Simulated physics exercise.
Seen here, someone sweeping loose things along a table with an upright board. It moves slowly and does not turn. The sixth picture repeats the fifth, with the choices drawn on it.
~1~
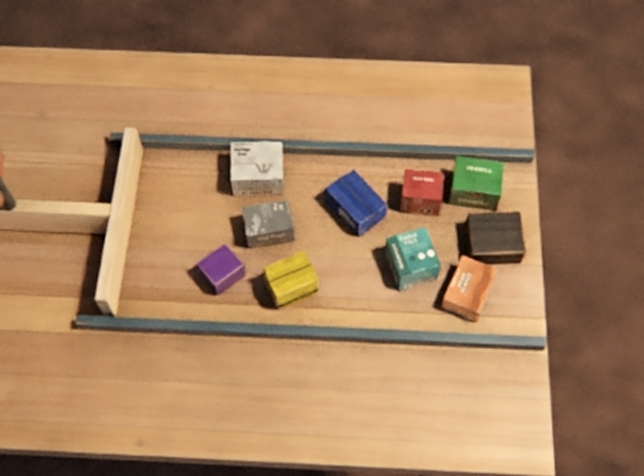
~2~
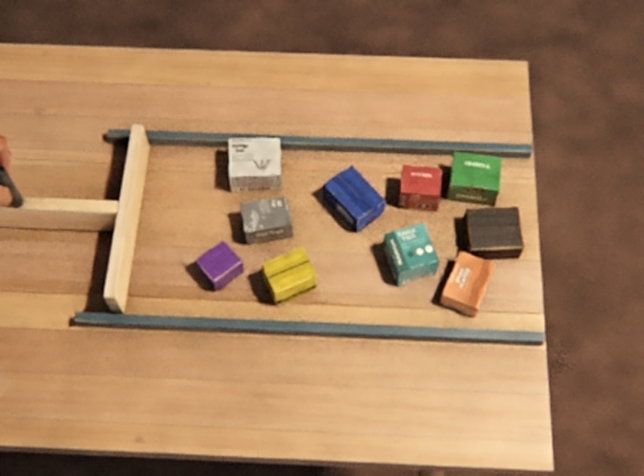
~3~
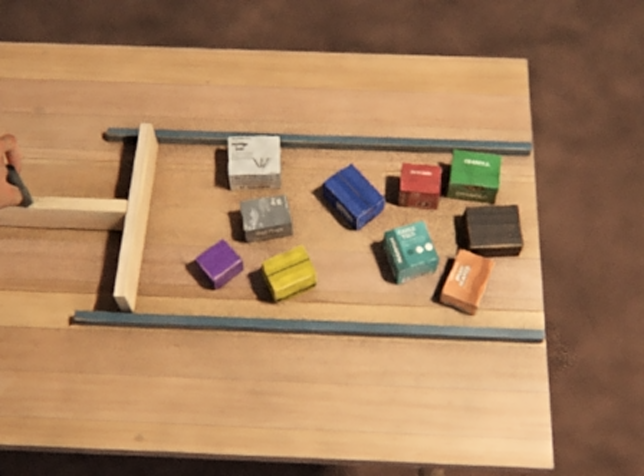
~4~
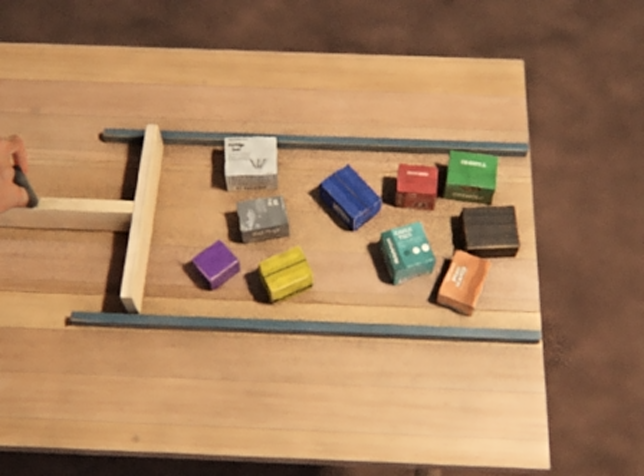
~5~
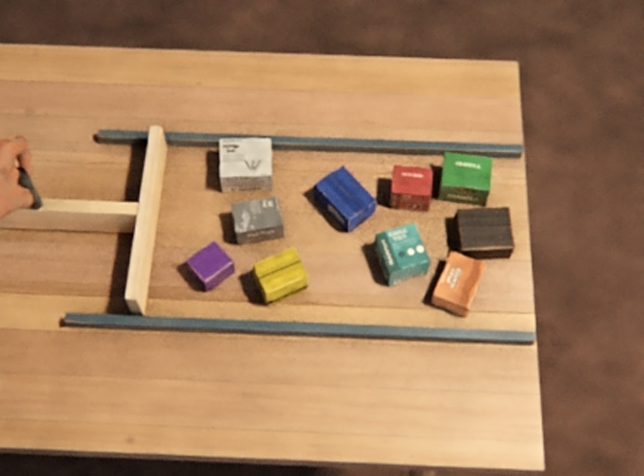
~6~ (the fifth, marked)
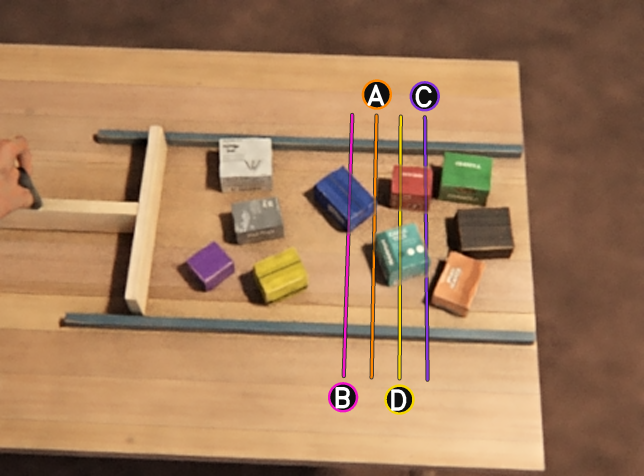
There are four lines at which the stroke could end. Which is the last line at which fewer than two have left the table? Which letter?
The farthest such stop is D.
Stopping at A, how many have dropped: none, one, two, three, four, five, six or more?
The count is none.
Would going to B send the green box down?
No.
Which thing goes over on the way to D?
The green box.
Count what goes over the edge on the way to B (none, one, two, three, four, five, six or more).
In all, none.
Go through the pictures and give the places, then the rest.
The first picture shows white packet (258, 169); turquoise box (413, 258); blue box (355, 202).
The second picture shows board (124, 207); grey box (267, 220).
The third picture shows board (134, 206); orange packet (467, 282).
The fourth picture shows board (140, 207); purple block (217, 264).
The fifth picture shows board (144, 208); yellow box (281, 277); white packet (247, 165); turquoise box (402, 254).
On the marked copy, A at (374, 237); B at (348, 236); C at (426, 239); D at (400, 238).
Following D. Soon after the start, board (236, 212); white packet (276, 167); yellow box (295, 282).
Later, board (329, 215); green box (481, 177); red box (440, 193).
In the end, board (397, 218); green box over the edge; black block (525, 235); one fallen.
As for the rest, A is within the limit but short; B is within the limit but short; C drops two.
